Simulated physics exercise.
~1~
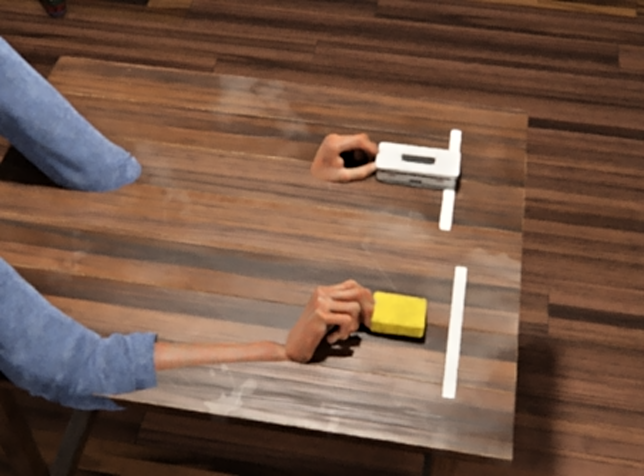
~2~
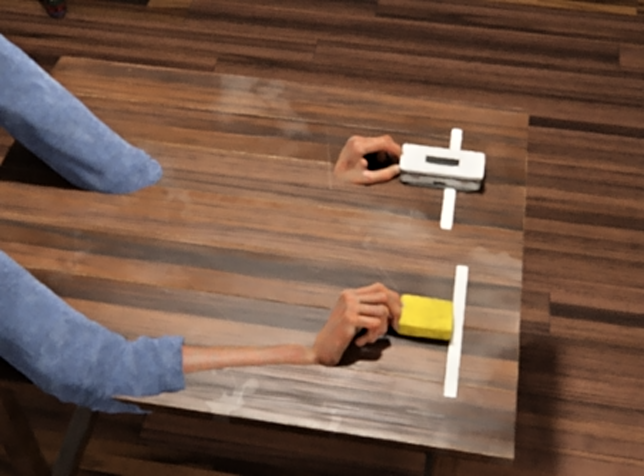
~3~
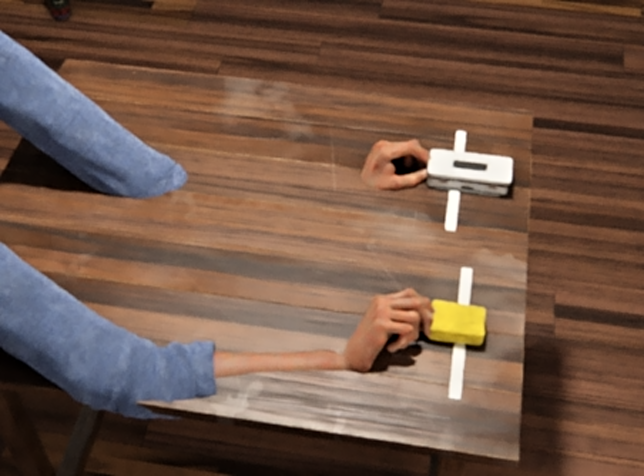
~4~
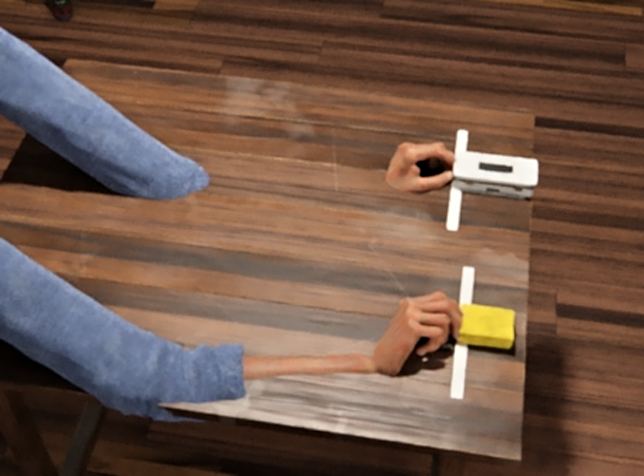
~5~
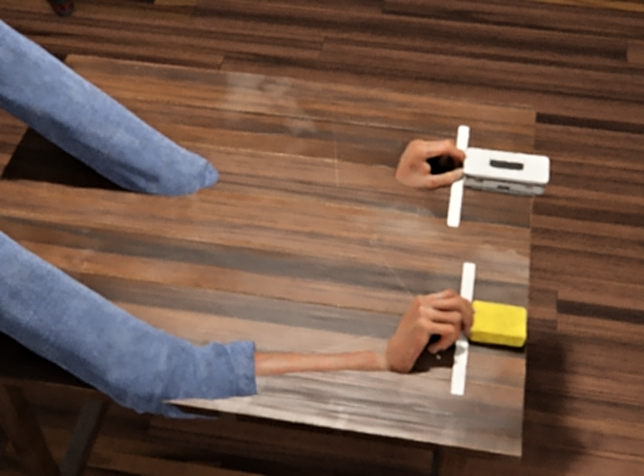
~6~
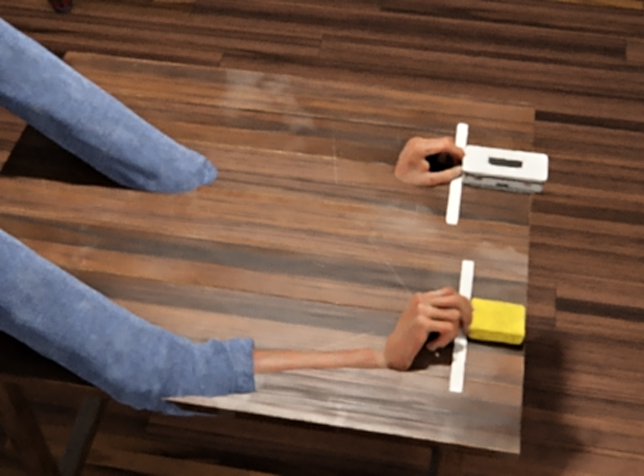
In this clip, two hands push a white case and a yellow sponge rightward along a wooden table, moving them across white tape strips. The hands stop with both objects beyond the strips near the table's right edge, still resting on top.
